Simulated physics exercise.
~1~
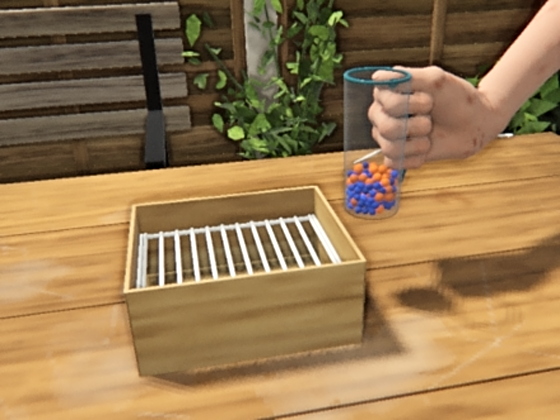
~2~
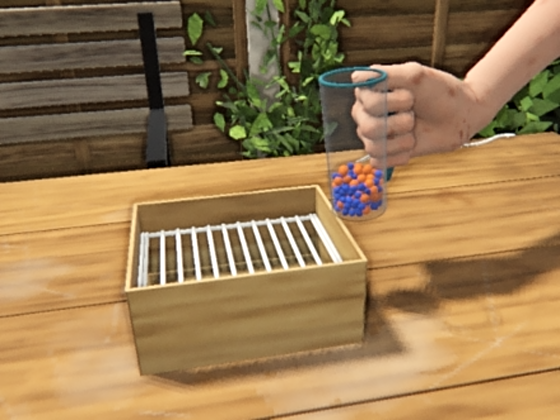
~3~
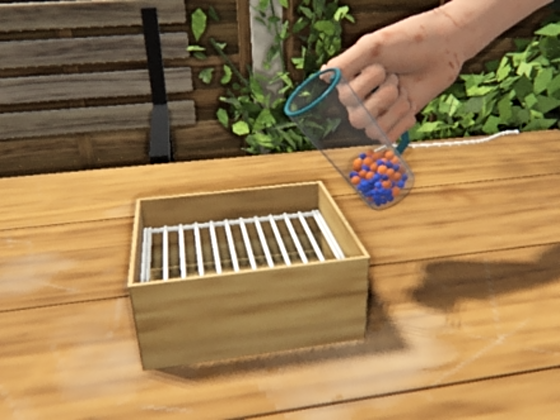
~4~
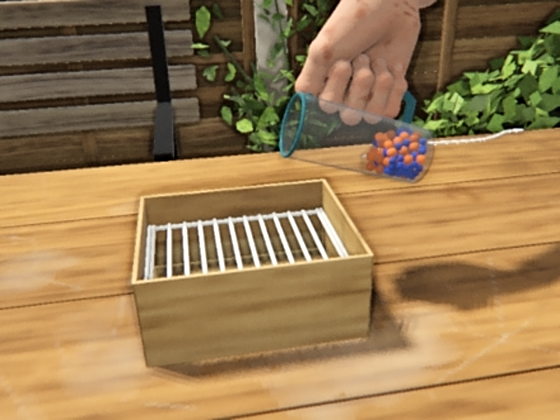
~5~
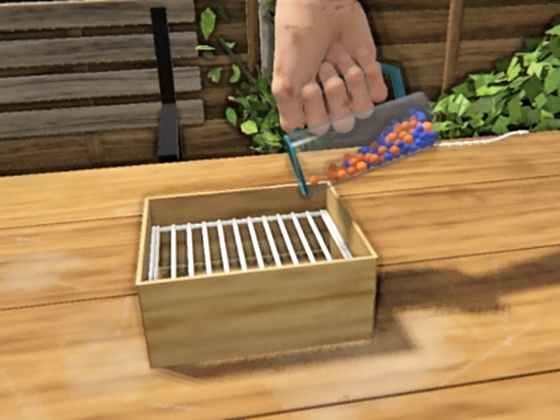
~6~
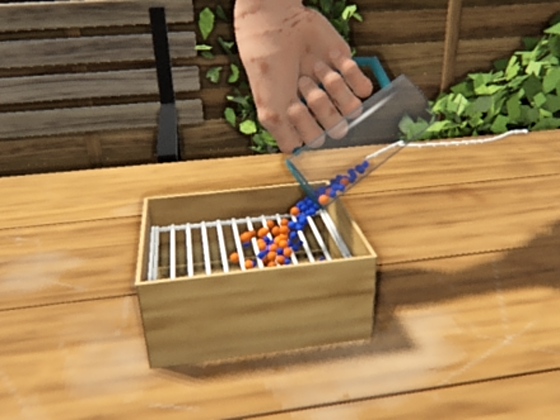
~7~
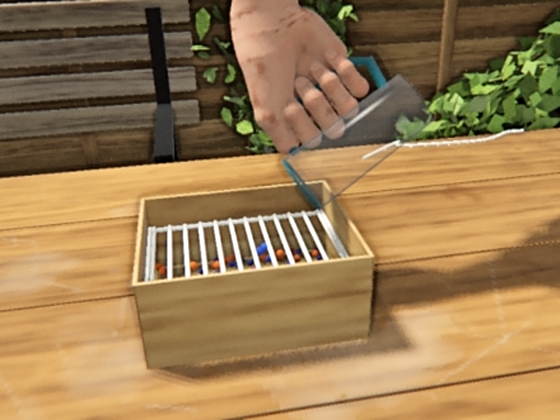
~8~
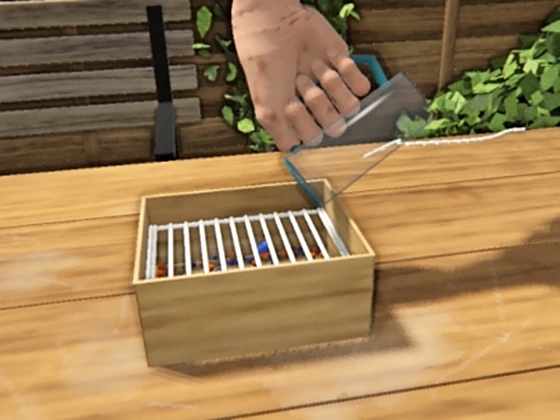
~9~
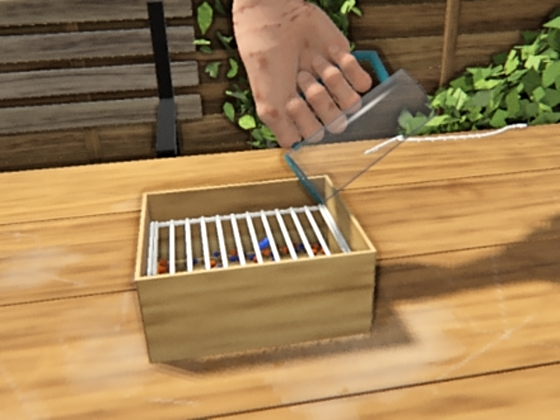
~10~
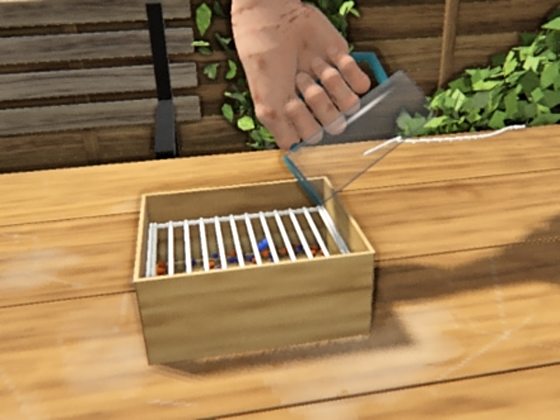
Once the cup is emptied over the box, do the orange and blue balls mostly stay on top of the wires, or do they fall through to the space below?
Both colours fall through and end up below the wires. Only a stray bit of blue is left on the wires.
